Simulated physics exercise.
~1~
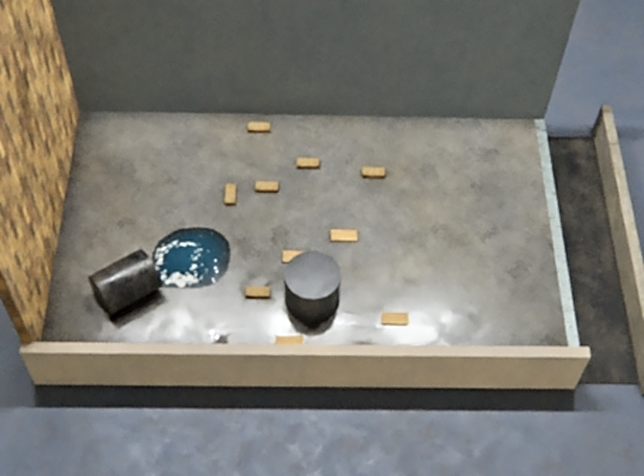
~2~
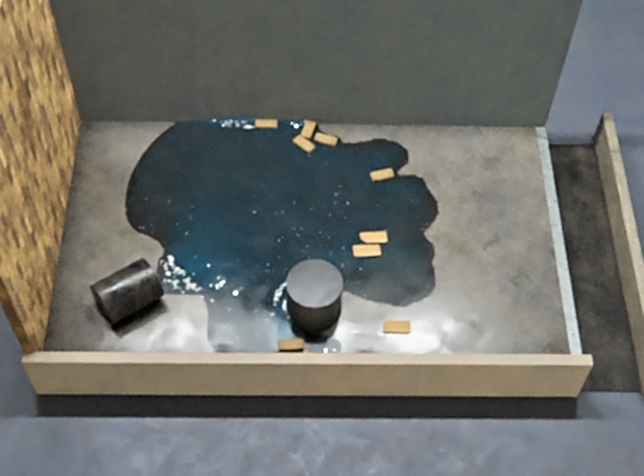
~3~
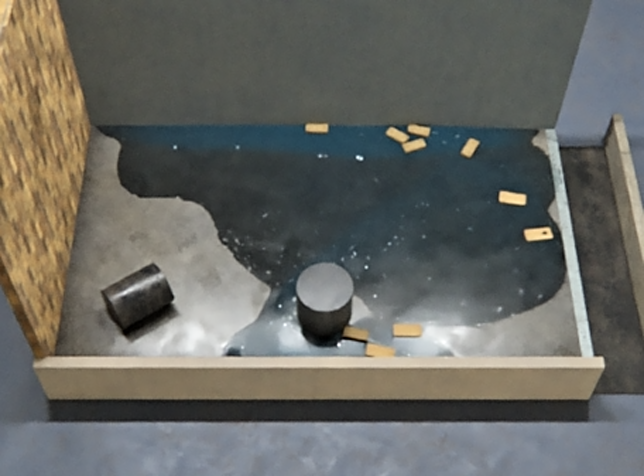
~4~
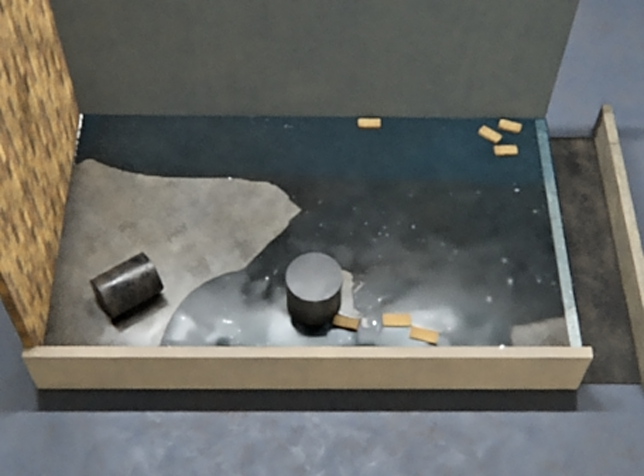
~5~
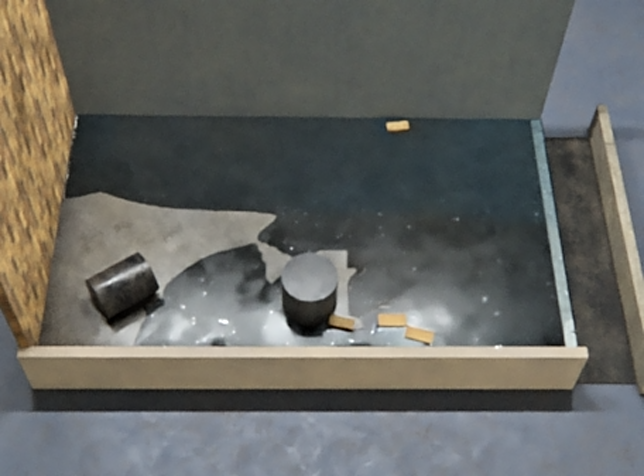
Dark water spreads across the walled floor, carrying most small tan blocks right and out of view.
